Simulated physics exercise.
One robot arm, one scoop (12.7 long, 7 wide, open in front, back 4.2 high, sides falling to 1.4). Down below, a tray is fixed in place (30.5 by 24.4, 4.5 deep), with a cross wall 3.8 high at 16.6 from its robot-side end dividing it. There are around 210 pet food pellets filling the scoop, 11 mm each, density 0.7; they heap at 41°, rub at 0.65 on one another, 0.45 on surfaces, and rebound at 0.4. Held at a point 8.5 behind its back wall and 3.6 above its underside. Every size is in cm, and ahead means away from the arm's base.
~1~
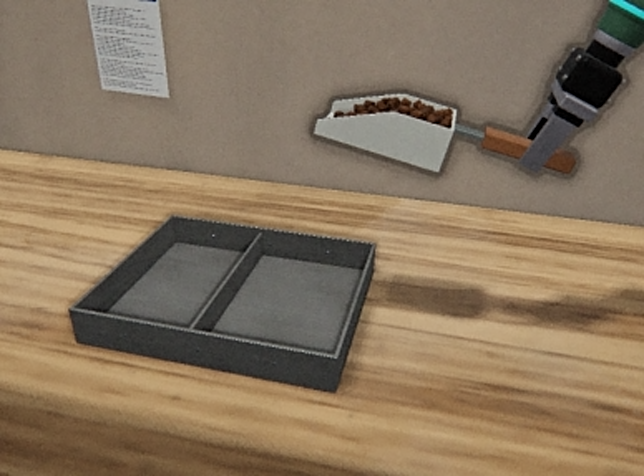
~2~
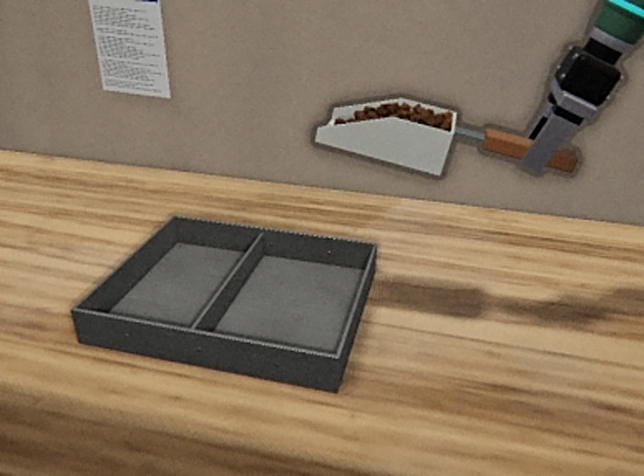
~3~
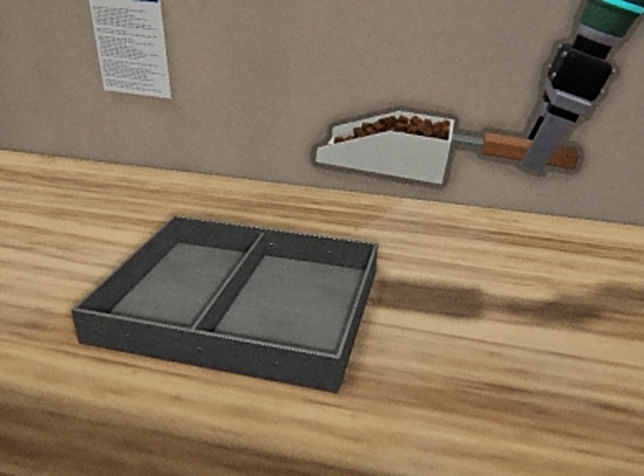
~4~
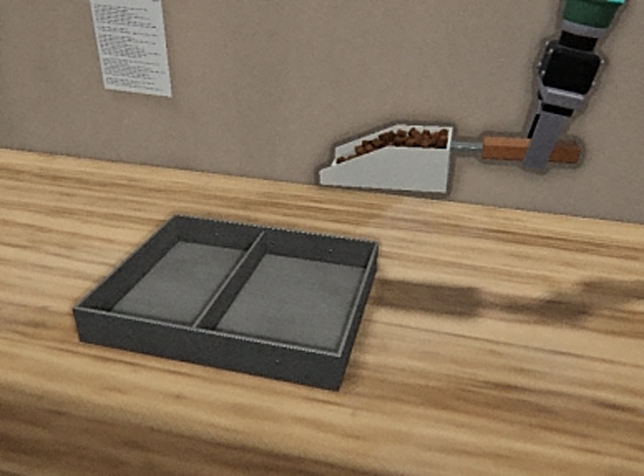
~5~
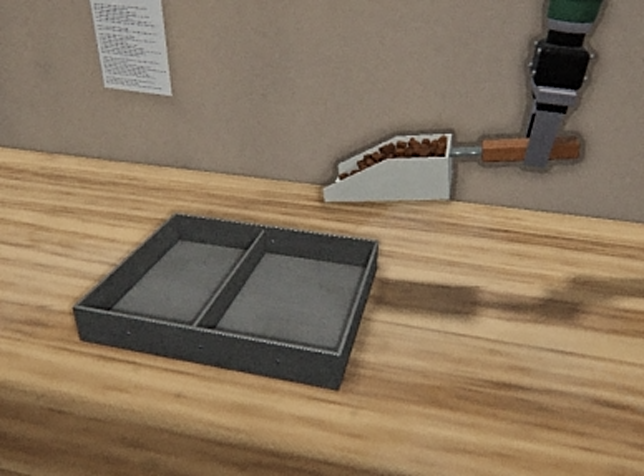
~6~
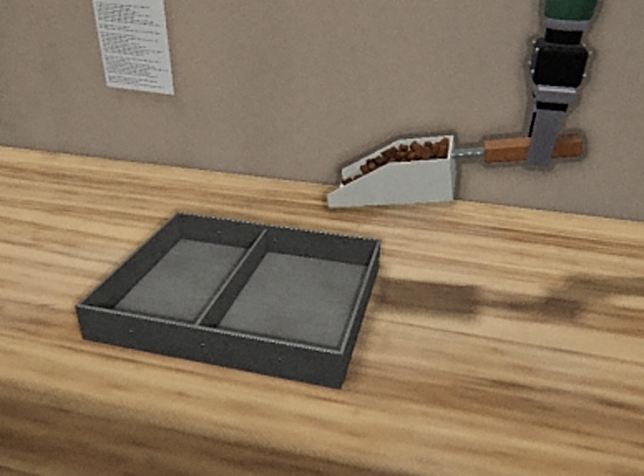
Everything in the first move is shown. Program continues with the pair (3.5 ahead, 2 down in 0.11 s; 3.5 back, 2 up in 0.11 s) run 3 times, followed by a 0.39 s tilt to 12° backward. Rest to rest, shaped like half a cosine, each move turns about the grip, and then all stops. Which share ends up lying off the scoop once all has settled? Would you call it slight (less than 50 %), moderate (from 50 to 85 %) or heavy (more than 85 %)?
I would call it moderate.
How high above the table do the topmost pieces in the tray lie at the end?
2.5 cm.
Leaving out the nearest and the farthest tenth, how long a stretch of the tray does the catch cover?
Length: Near 10 cm.
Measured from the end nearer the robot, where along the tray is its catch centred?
Reading: Approx. 11 cm.
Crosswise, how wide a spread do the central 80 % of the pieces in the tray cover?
10 cm.
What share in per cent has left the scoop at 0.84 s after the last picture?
Roughly 70 percent.
Then, 0.42 s after the last picture, tilted 11° forward, highest piece 20 above the table; 104 on the scoop, 64 in the robot-side part, 40 in flight or on a rim.
Then, 0.84 s after the last picture, level, highest piece 23 above the table; 146 in the robot-side part, 59 on the scoop, 3 in flight or on a rim.
Then, 1.25 s after the last picture, tilted 12° backward, highest piece 27 above the table; 149 in the robot-side part, 59 on the scoop.
Then, 2.30 s after the last picture, tilted 12° backward, highest piece 27 above the table; 149 in the robot-side part, 59 on the scoop.
Final count, 149 in the robot-side part, 59 on the scoop. That is 72 % off the scoop.
